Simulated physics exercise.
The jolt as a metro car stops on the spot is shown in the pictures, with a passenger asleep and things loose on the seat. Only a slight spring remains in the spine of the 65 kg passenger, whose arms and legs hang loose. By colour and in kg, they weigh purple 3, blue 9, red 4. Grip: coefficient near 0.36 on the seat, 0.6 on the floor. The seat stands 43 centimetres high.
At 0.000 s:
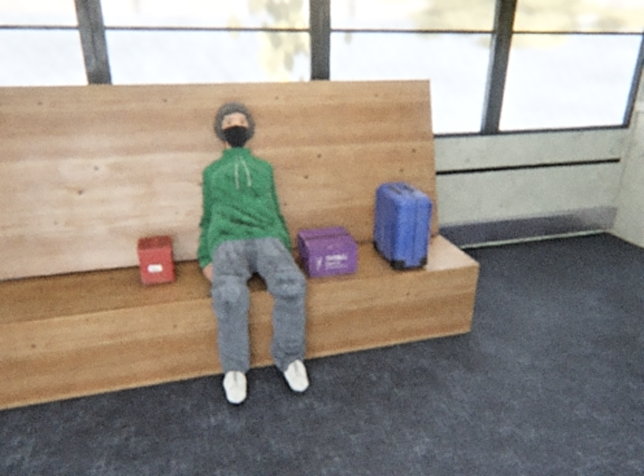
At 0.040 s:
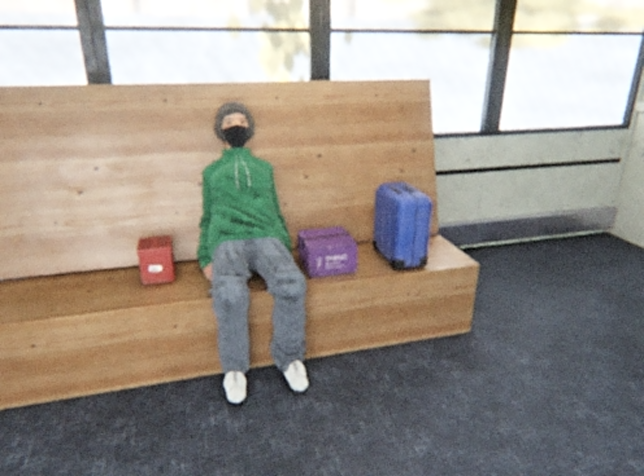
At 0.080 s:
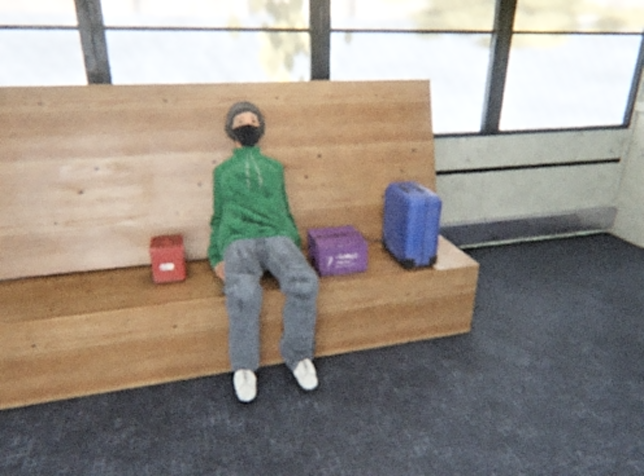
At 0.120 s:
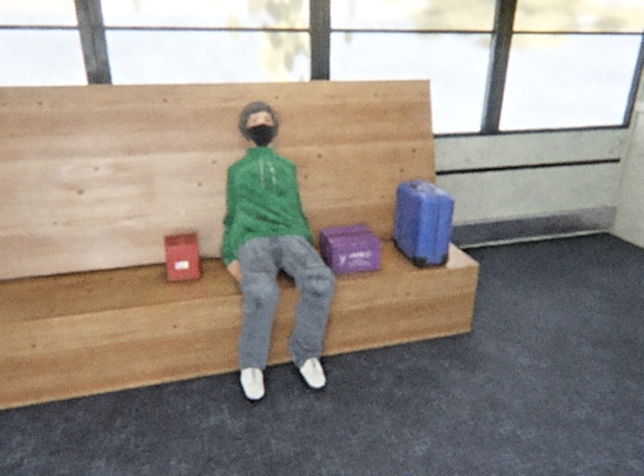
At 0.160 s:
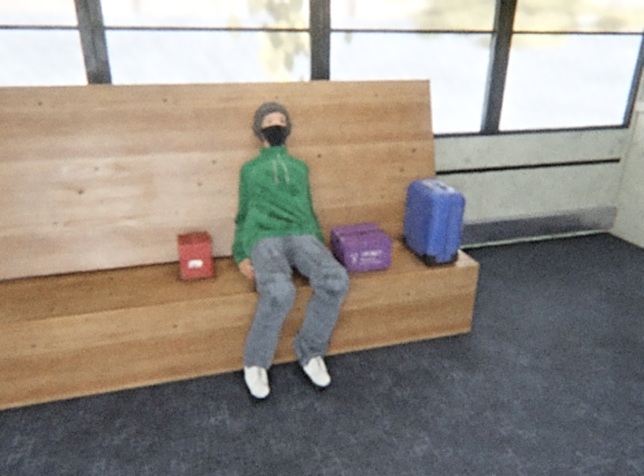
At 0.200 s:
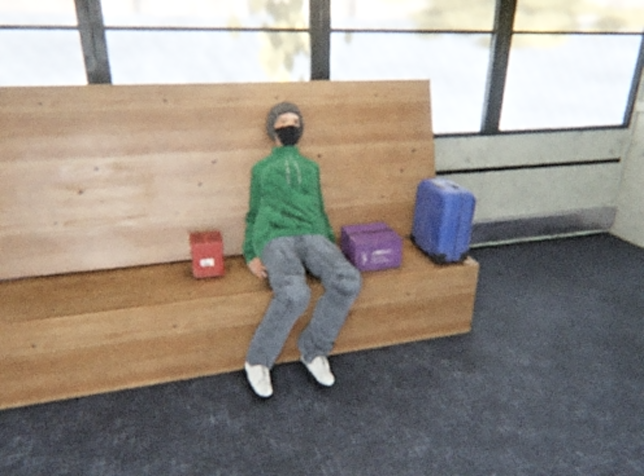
On a wooden metro seat, a slumped masked passenger and three loose items slide right together.
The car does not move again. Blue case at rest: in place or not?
Fallen.
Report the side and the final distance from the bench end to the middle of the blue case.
Some 35 cm past it.
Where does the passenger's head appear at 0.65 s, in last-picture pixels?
Roughly (411, 184) in the last view.
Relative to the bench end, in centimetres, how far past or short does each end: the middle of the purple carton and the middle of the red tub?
Short side for both: Purple carton 20 cm, red tub 120 cm.
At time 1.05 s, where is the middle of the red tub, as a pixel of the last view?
At that moment it is near (261, 249) in the last picture's view.
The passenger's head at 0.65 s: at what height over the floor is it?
Head height: Approx. 80 cm.
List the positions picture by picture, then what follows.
The first picture shows blue case (401, 224), purple carton (327, 251), red tub (157, 260).
The second picture shows blue case (401, 224), purple carton (327, 251), red tub (157, 260).
The third picture shows blue case (411, 223), purple carton (337, 250), red tub (168, 259).
The fourth picture shows blue case (422, 222), purple carton (349, 248), red tub (183, 257).
The fifth picture shows blue case (433, 221), purple carton (360, 247), red tub (196, 256).
The sixth picture shows blue case (442, 220), purple carton (370, 246), red tub (207, 255). Everything loose set off at about 1.9 m/s.
After 0.40 s the blue case is 8 cm past the bench end, tilted 15°, near (477, 219) in the last picture's view.
After 0.65 s the blue case is 32 cm past the bench end, tilted 80°, near (503, 270) in the last picture's view.
After 1.05 s the blue case is 37 cm past the bench end, tilted 90°, near (506, 293) in the last picture's view.
Final state at 1.5 s, purple carton stays on; blue case drops off; red tub stays on; passenger's hips keep to the seat.
